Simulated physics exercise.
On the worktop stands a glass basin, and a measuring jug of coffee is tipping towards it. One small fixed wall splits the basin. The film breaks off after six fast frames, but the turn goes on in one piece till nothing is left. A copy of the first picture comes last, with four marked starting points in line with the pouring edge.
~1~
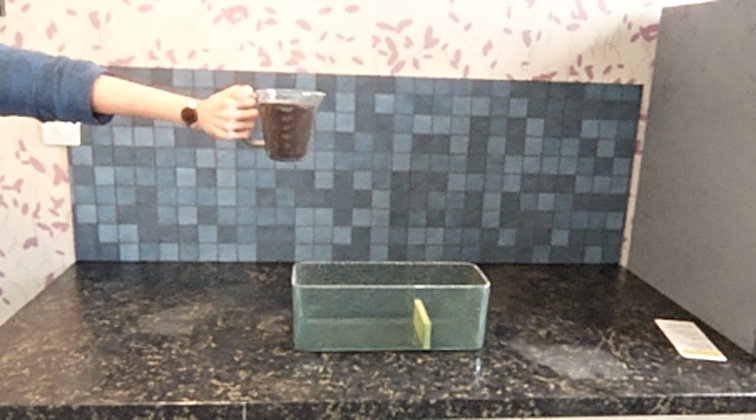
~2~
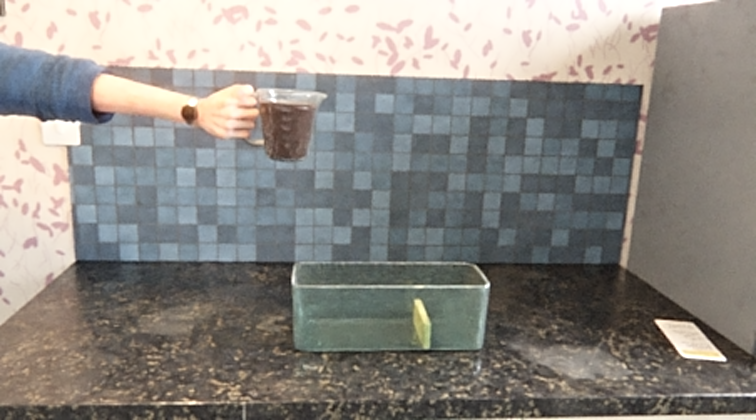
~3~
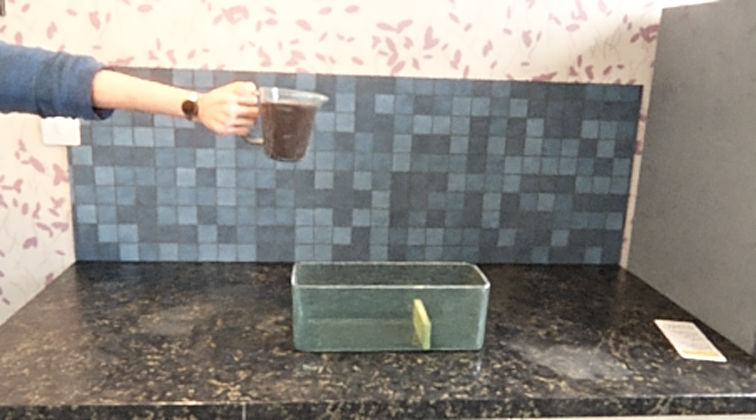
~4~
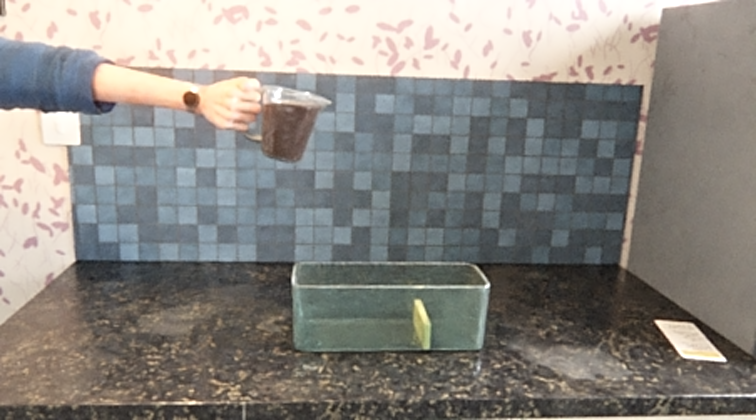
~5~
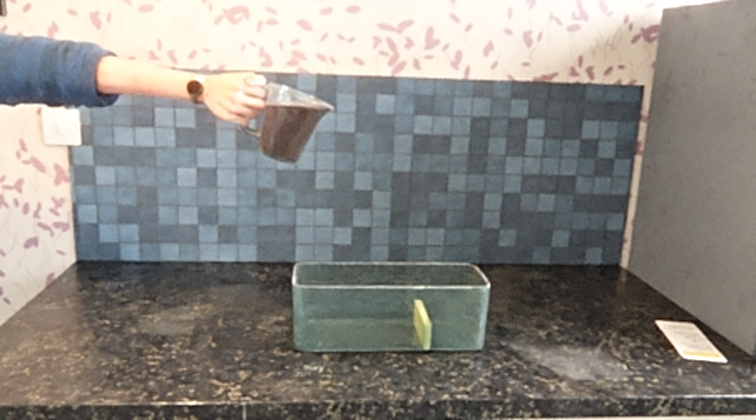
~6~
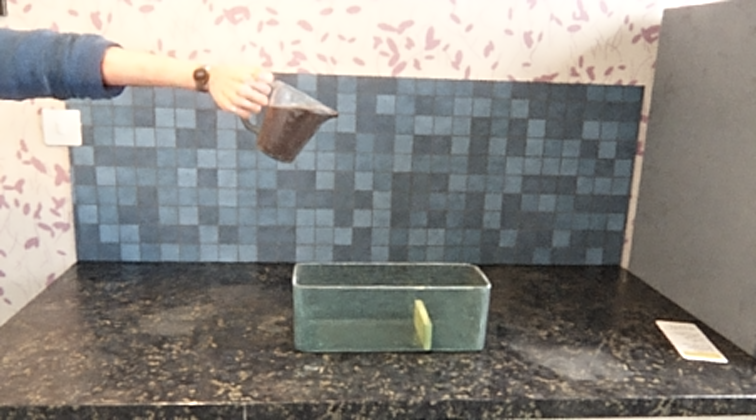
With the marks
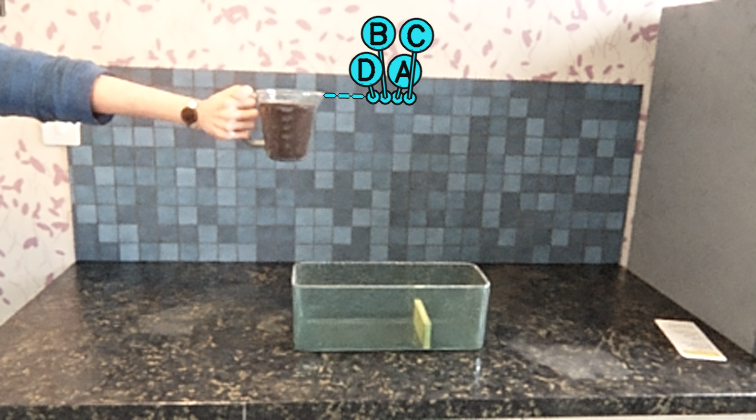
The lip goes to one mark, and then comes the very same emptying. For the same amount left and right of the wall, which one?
Best: D.
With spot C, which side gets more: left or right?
More ends on the right.
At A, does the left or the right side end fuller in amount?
The right one.
On the marked copy, A at (397, 97); B at (385, 97); C at (409, 98); D at (373, 96).
With A, about 12 % ends left of the wall and 85 % right of it; 3 % is lost outside.
With B, about 15 % ends left of the wall and 82 % right of it.
With C, about 19 % ends left of the wall and 76 % right of it; 5 % is lost outside.
With D, about 51 % ends left of the wall and 46 % right of it; 3 % is lost outside.
